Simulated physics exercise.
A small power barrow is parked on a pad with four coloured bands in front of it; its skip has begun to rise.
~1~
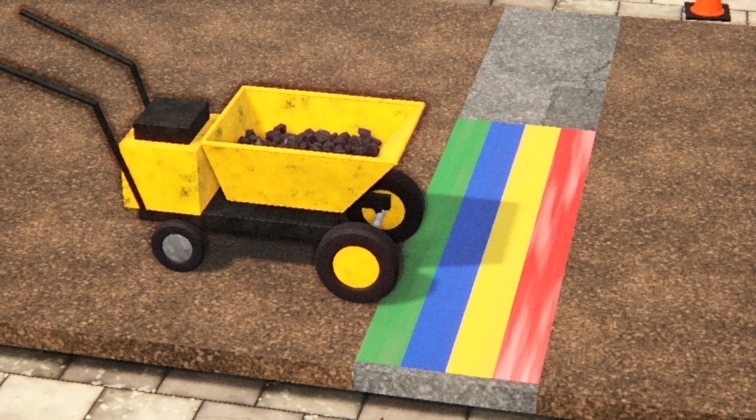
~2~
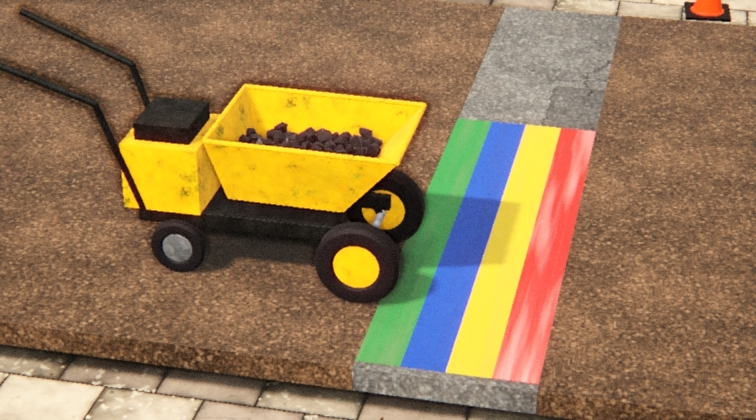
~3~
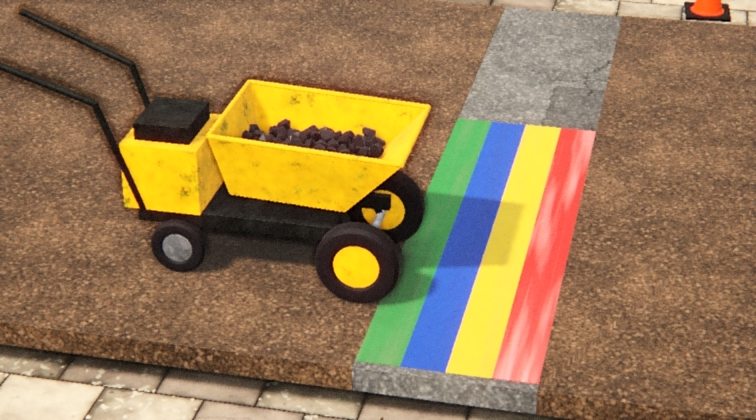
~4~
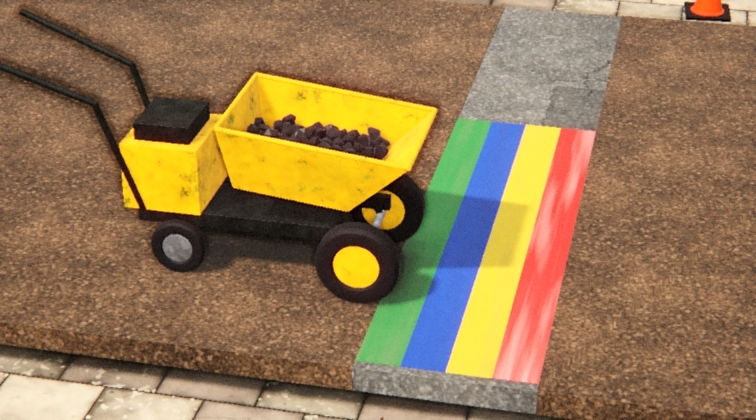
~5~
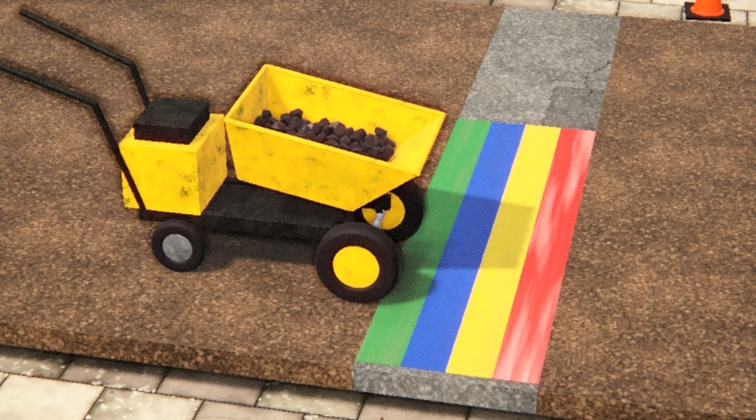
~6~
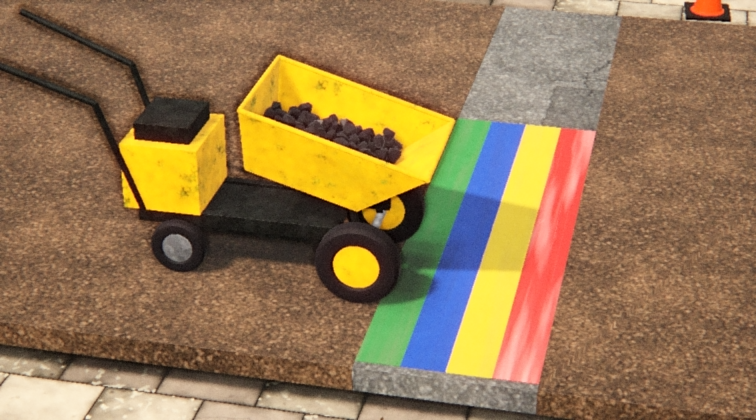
On a brown pad beside coloured stripes, a yellow barrow's coal-filled skip slowly tilts rightward.
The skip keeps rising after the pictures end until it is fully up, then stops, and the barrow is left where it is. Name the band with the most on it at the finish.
The red one.
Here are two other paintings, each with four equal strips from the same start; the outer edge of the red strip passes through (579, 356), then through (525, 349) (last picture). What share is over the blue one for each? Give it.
I'd put it at some 0 % for the first and some 0 % for the second.
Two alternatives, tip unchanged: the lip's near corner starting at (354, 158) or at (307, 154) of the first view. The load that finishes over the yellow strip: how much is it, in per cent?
40 and 20 percent, in that order.
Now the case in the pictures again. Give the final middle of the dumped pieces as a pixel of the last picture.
The centre comes to rest close to (536, 285).
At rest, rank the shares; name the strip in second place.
The answer is the strip in yellow.
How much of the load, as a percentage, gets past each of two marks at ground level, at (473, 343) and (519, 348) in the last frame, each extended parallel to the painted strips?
Roughly 90 per cent, then roughly 40 per cent.
Just after the last frame, skip tipped steeply; every one in the skip.
A moment on, skip tipped right over; the larger part in the skip; about a tenth over the yellow strip; about a tenth over the red strip.
Further on, skip tipped right over; about a tenth in the skip; roughly a quarter over the yellow strip; roughly a third over the red strip; roughly a quarter off the paint.
When it is over, skip tipped right over; about a tenth in the skip; not one over the green strip; not one over the blue strip; roughly a quarter over the yellow strip; roughly a third over the red strip; roughly a quarter off the paint.
